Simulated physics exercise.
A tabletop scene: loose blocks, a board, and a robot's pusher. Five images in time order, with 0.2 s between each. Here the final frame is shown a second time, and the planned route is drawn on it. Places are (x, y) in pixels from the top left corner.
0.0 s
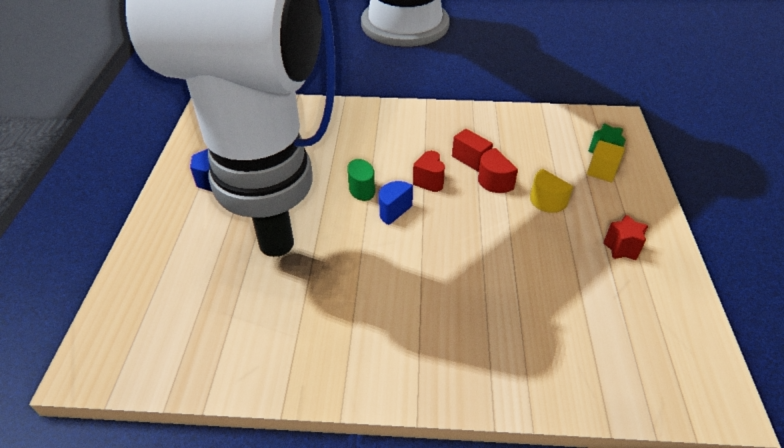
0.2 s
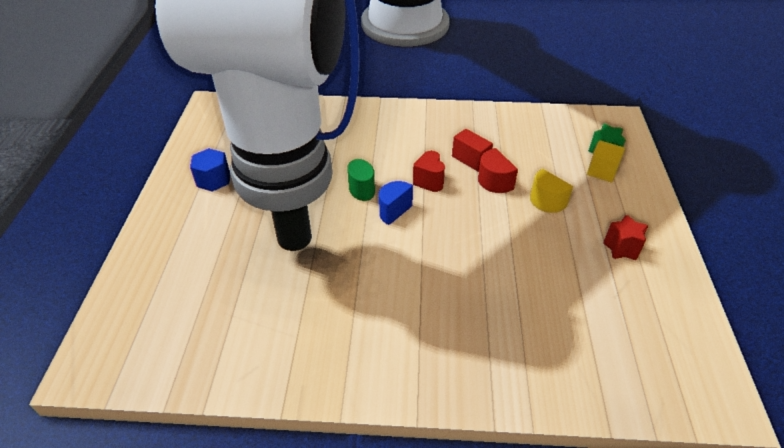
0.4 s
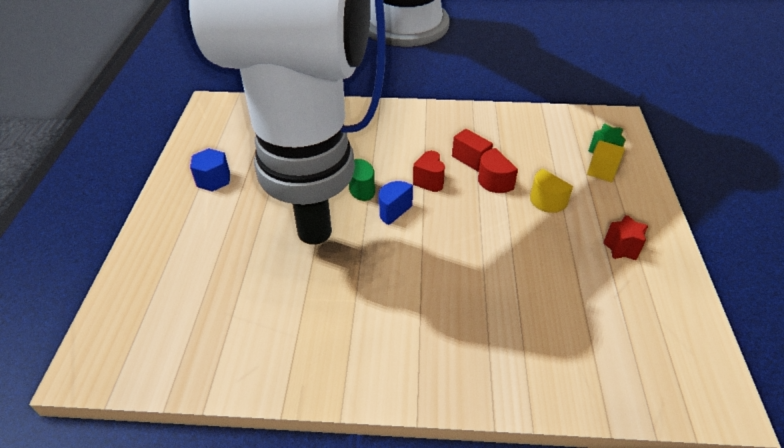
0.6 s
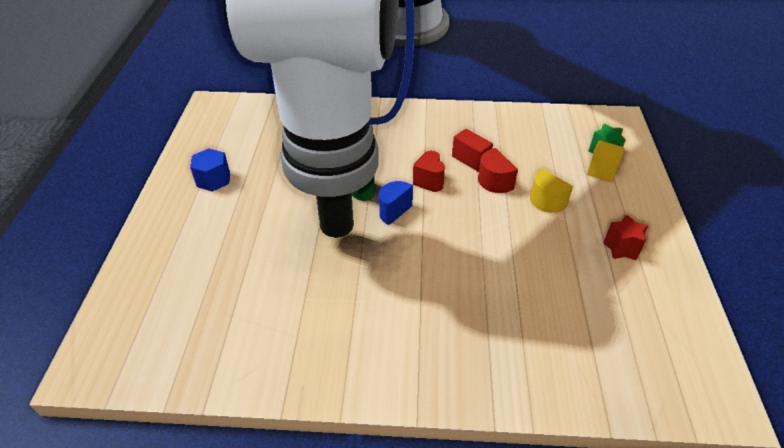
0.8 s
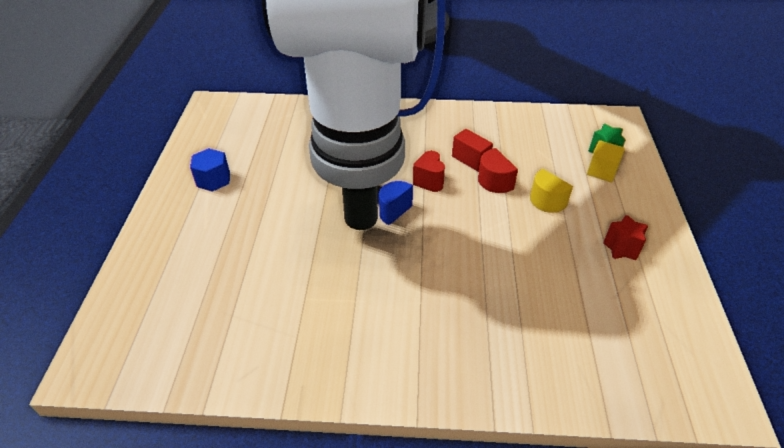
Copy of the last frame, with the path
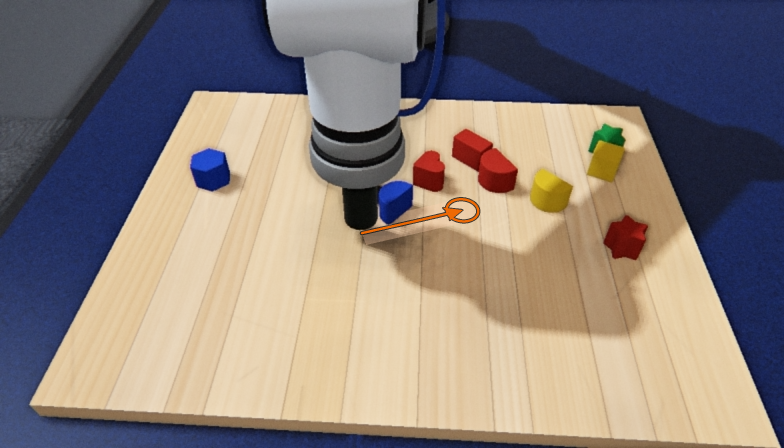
A white and grey robot arm with a black cylindrical tip reaches down over a pale wooden board on a blue surface, seen from above at an angle. A blue hexagonal block sits at left, green, blue and red blocks near the middle, and yellow, green and red ones at right. The arm glides steadily rightward and slightly away, covering the green cylinder, while the blocks and camera stay still.
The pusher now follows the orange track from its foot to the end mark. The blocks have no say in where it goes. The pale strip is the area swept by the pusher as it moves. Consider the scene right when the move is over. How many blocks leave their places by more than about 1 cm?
The answer is a single block.
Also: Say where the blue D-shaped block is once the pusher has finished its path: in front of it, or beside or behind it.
Prediction: Slipped aside.
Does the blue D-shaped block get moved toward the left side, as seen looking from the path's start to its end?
I expect so.
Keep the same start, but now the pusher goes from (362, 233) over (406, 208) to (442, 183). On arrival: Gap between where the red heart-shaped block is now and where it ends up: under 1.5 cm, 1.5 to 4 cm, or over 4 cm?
It will fall in the top band, over 4 cm.
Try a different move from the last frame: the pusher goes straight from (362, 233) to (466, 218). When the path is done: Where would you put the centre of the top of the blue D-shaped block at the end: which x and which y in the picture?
The answer is (412, 182).
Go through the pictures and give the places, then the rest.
The first frame shows pusher's lower end at (277, 244); blue D-shaped block at (394, 190); red heart-shaped block at (431, 161).
The second frame shows pusher at (295, 239); blocks still.
The third frame shows pusher at (315, 233); blocks still.
The fourth frame shows pusher at (337, 226); blocks still.
The fifth frame shows pusher at (361, 219); blue D-shaped block at (394, 190); red heart-shaped block at (431, 161).
Drawn move, straight from (362, 233) to (462, 210).
The first path, step by step. One third of the way, pusher at (398, 211); blue D-shaped block at (406, 182), turned 40° anticlockwise.
Two thirds of the way, pusher at (431, 203); blue D-shaped block at (417, 177), turned 95° anticlockwise.
At the end, pusher at (464, 196); blue D-shaped block at (417, 177), turned 95° anticlockwise; red heart-shaped block still.
